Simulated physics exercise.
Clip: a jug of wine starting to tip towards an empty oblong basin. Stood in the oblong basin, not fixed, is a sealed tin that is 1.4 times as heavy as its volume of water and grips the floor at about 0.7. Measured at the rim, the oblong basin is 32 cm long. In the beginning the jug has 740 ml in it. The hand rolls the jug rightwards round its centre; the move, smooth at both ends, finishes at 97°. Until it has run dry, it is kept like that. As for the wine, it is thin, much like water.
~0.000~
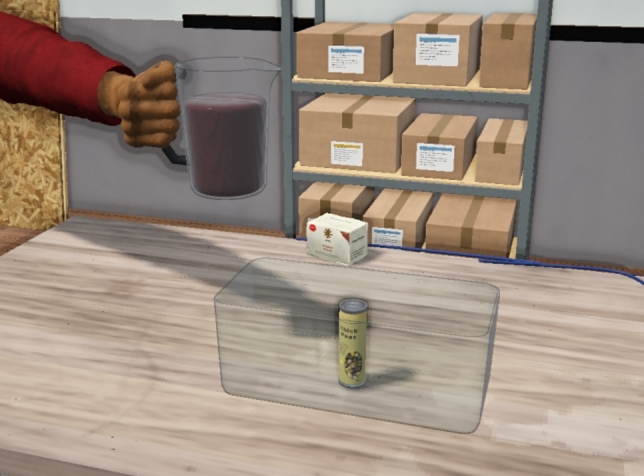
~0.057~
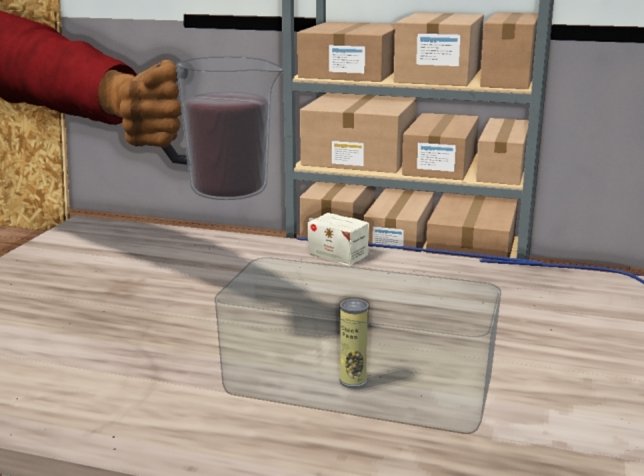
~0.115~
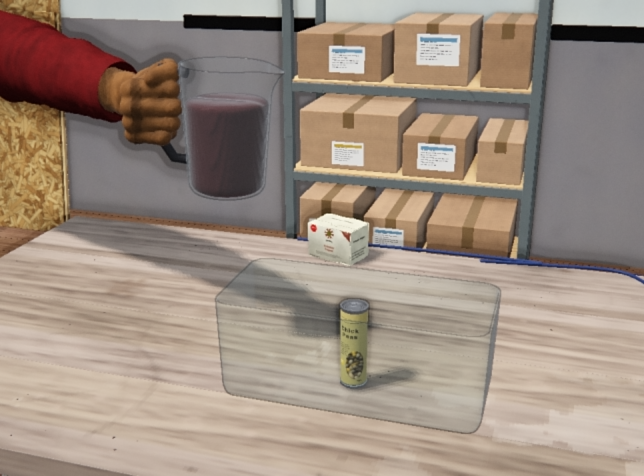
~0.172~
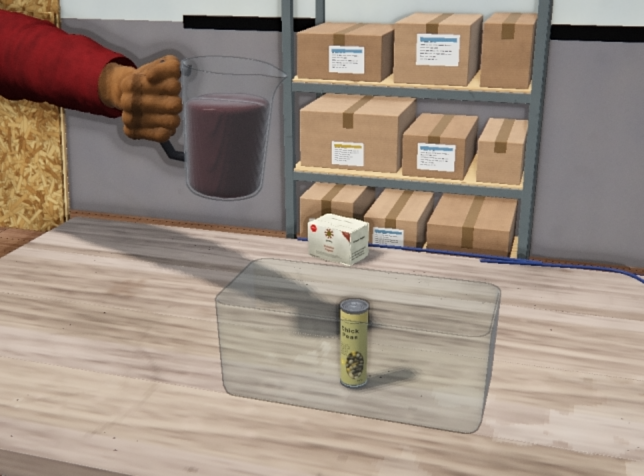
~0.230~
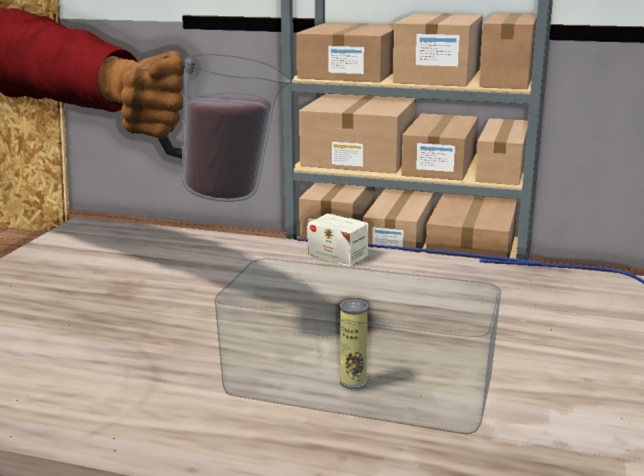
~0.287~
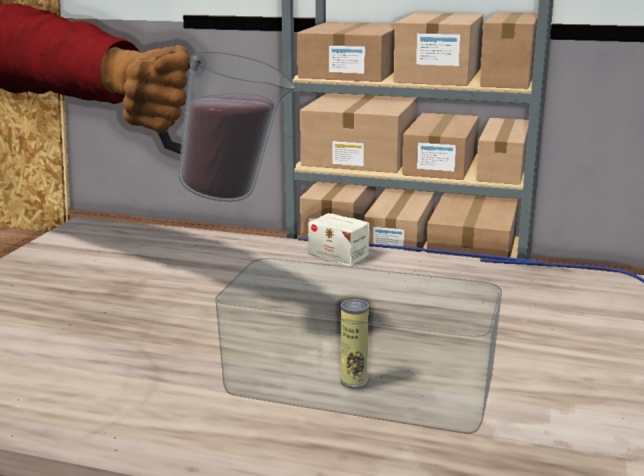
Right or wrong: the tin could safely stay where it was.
Right, it remains upright.
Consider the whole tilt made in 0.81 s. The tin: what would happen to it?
Then it stays up.
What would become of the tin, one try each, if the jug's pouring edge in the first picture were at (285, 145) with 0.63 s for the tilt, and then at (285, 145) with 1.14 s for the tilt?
Trial 1 - tin tips; trial 2 - tin tips.
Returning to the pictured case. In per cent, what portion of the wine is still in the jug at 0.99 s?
Close to 48 percent of the total.
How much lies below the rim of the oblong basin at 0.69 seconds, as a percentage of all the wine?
About 0%.
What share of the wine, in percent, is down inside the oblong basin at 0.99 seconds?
Some 26 per cent.
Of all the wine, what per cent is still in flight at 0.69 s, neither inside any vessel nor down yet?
Share: Roughly 7 per cent.
After 0.69 s the tilt is 65° and 93 per cent is still to pour; the tin stands where it began.
After 0.99 s the tilt is 93° and 49 per cent is still to pour; the tin stands where it began.
After 1.30 s the tilt is 97° and 10 per cent is still to pour; the tin stands where it began.
After 1.64 s the tilt is 97° and 1 per cent is still to pour; the tin stands where it began.
In the end the tin stands where it began.
